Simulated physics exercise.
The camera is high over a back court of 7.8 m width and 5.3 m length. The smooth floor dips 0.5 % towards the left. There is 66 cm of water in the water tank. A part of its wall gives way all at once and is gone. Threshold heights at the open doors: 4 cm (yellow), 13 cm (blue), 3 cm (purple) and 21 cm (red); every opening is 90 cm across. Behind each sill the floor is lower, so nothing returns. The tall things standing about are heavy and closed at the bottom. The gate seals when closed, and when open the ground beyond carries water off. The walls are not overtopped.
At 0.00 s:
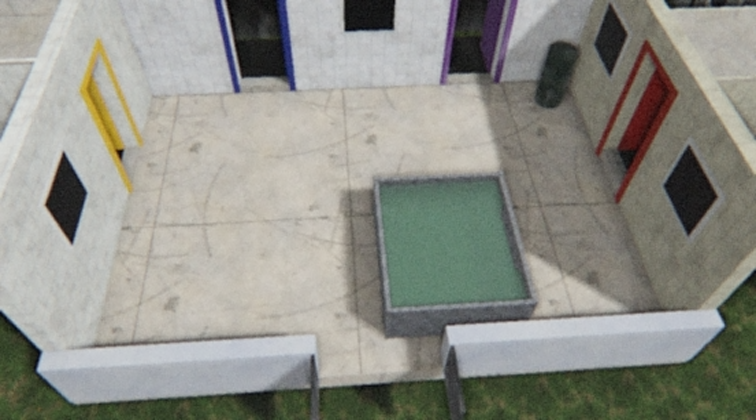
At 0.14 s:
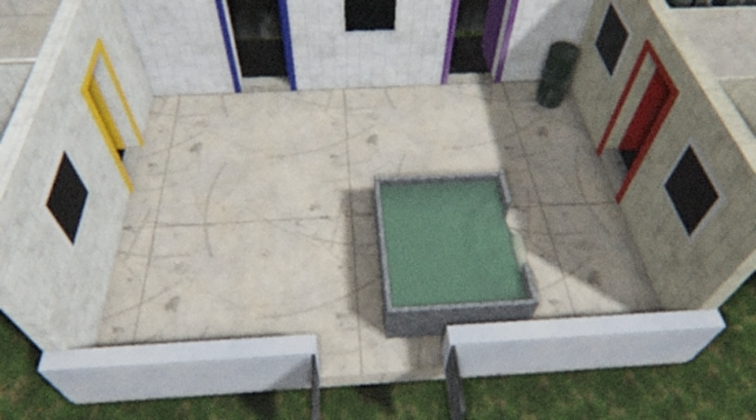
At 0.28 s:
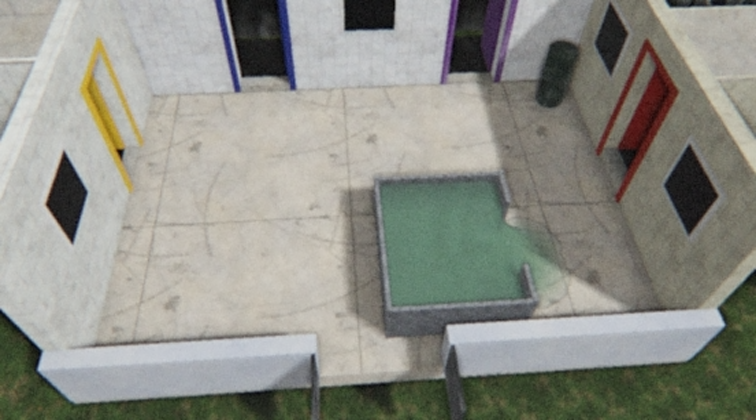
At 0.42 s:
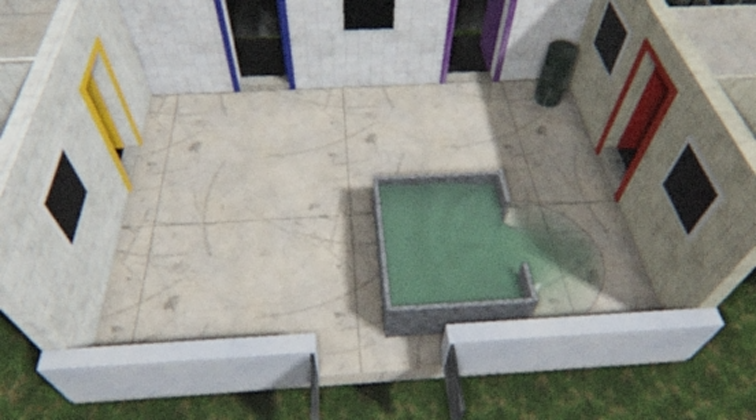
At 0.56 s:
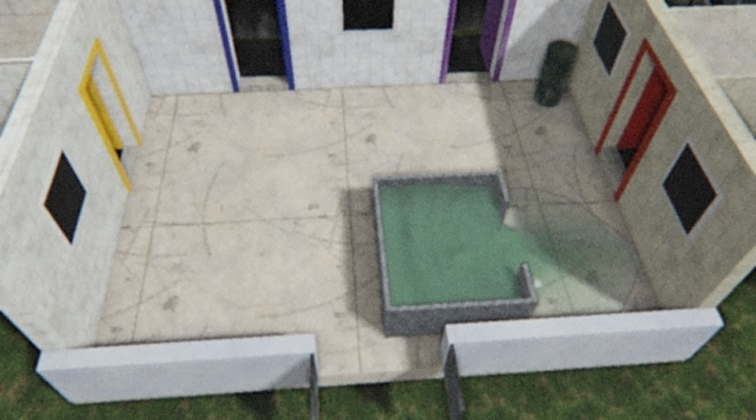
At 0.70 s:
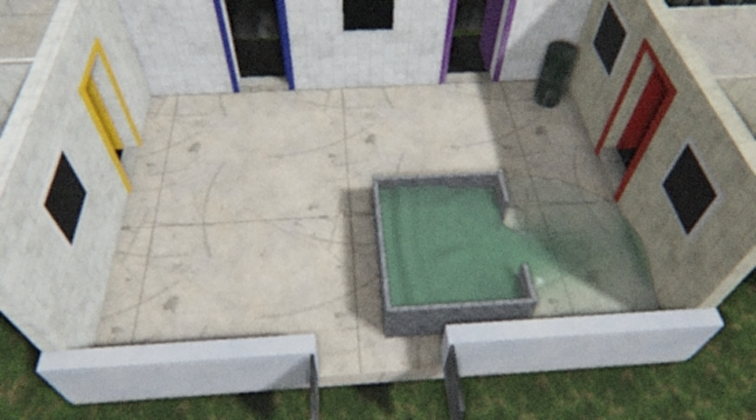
In a walled court, a tank's right wall gives way and green water spreads rightward across the floor.
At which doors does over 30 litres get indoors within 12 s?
Within that time: At the yellow door it exceeds the limit; at the blue door it stays under the limit; at the purple door it exceeds the limit; at the red door it does not reach the limit.
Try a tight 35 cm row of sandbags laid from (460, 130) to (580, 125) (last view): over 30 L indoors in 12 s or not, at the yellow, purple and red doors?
Against that limit: Yellow over, purple not over, red below.
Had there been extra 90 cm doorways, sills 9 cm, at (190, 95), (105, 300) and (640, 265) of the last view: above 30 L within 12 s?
In turn: Below, below, above.
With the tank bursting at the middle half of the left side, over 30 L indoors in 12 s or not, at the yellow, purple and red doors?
Against that limit: Yellow over, purple not over, red below.
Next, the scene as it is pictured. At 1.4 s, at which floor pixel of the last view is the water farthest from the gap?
Near (583, 144).
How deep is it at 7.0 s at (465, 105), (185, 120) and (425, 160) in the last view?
About 8, 3 and 1 cm.
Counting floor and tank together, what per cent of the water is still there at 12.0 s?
Roughly 82 in a hundred.
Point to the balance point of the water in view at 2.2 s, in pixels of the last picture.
Near (504, 254).
After 1.4 s water covers 15 % of the floor and is deepest (46 cm) near (660, 335); yellow door not reached, blue door not reached, purple door not reached, red door 19 cm at the sill, 0 L in.
After 2.2 s water covers 20 % of the floor and is deepest (36 cm) near (609, 238); yellow door not reached, blue door not reached, purple door not reached, red door 19 cm at the sill, 0 L in.
After 3.5 s water covers 30 % of the floor and is deepest (26 cm) near (637, 278); yellow door not reached, blue door not reached, purple door 12 cm at the sill, 21 L in, red door 14 cm at the sill, 1 L in.
After 7.0 s water covers 65 % of the floor and is deepest (17 cm) near (559, 109); yellow door 6 cm at the sill, 0 L in, blue door 4 cm at the sill, 0 L in, purple door 10 cm at the sill, 155 L in, red door 11 cm at the sill, 1 L in.
After 12.0 s water covers 90 % of the floor and is deepest (10 cm) near (89, 375); yellow door 8 cm at the sill, 53 L in, blue door 3 cm at the sill, 0 L in, purple door 7 cm at the sill, 238 L in, red door 6 cm at the sill, 1 L in.
